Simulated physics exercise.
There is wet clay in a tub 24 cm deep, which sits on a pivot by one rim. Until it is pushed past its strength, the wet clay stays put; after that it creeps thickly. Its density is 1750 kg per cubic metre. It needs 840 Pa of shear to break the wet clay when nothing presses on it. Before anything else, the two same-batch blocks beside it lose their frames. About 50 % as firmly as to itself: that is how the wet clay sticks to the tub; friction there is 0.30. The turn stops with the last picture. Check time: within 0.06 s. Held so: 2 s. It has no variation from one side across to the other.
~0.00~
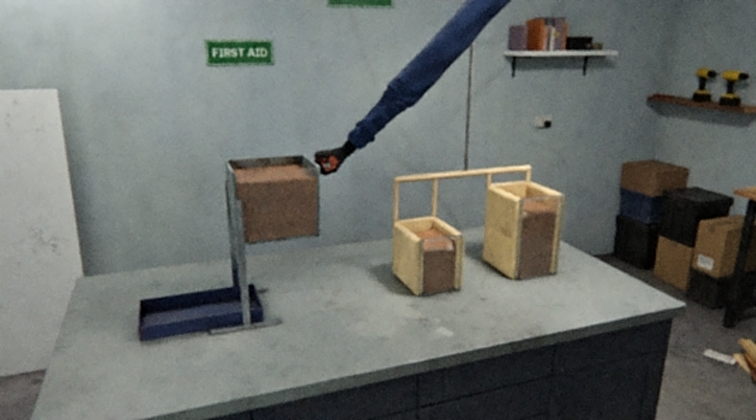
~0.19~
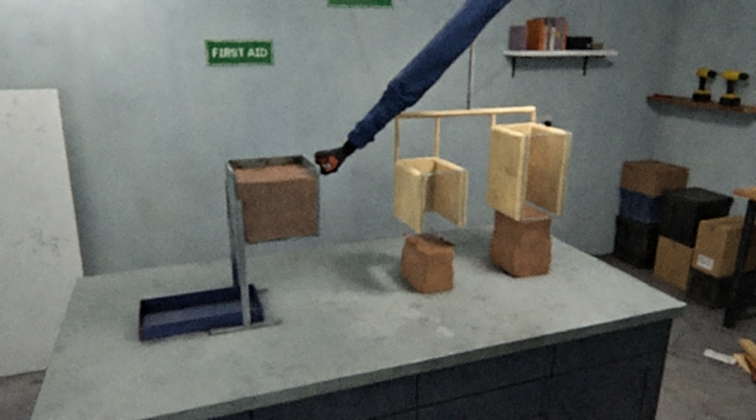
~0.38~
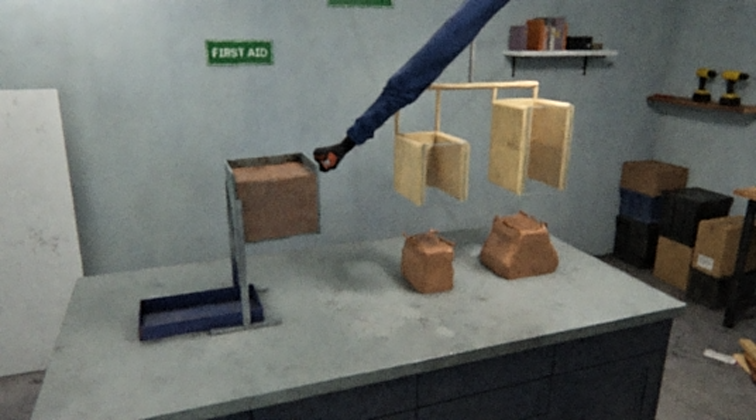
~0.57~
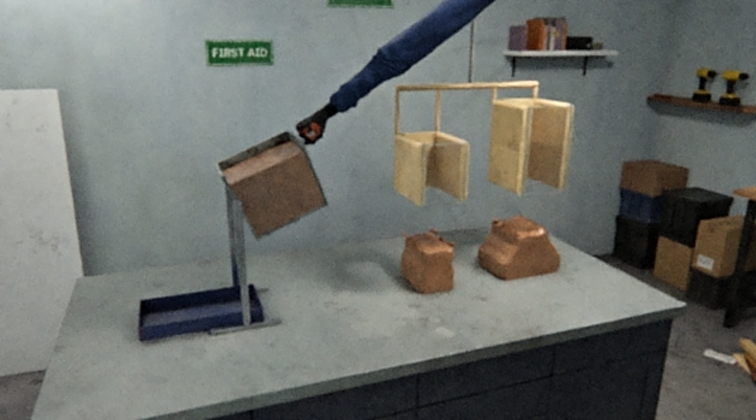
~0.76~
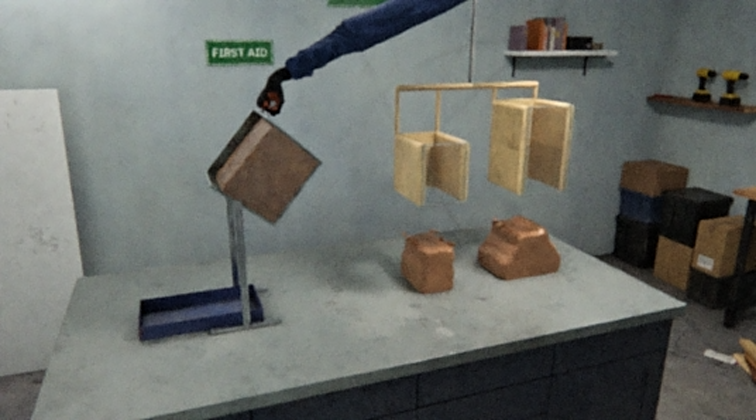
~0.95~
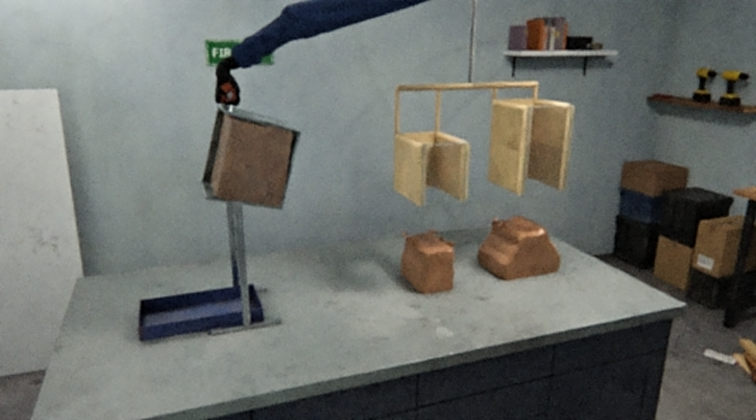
Two wooden moulds joined by a bar lift off two brown clay blocks on a table; the taller block on the right slumps and spreads, while the shorter one keeps its height. A gloved hand then swings the clay-filled tub on the left steeply upward and leftward around its pivot, above a blue tray.
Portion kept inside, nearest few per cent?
Near 100 %.
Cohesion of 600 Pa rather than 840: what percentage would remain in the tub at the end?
I'd expect about 75 percent.
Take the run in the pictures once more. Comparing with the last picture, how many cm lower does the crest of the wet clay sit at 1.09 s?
I reckon it's close to 2 cm.
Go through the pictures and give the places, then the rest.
The first picture shows handle-side rim at (317, 167), tilt 0 degrees; crest of the wet clay at (266, 181); block heights 18 cm, 29 cm (left to right).
The second picture shows handle-side rim at (317, 167), tilt 0 degrees; crest of the wet clay at (266, 181); block heights 18 cm, 27 cm (left to right).
The third picture shows handle-side rim at (316, 165), tilt 2 degrees; crest of the wet clay at (308, 176); block heights 18 cm, 21 cm (left to right).
The fourth picture shows handle-side rim at (300, 141), tilt 22 degrees; crest of the wet clay at (304, 153); block heights 18 cm, 20 cm (left to right).
The fifth picture shows handle-side rim at (264, 118), tilt 50 degrees; crest of the wet clay at (274, 128); block heights 18 cm, 20 cm (left to right).
The sixth picture shows handle-side rim at (225, 114), tilt 74 degrees; crest of the wet clay at (237, 121); block heights 18 cm, 20 cm (left to right).
After 1.09 s, the tub is at 74 degrees and holds 100 %.
After 1.26 s, the tub is at 74 degrees and holds 100 %.
After 1.43 s, the tub is at 74 degrees and holds 100 %.
After 1.60 s, the tub is at 74 degrees and holds 100 %.
After 2.95 s, the tub is at 74 degrees and holds 100 %.
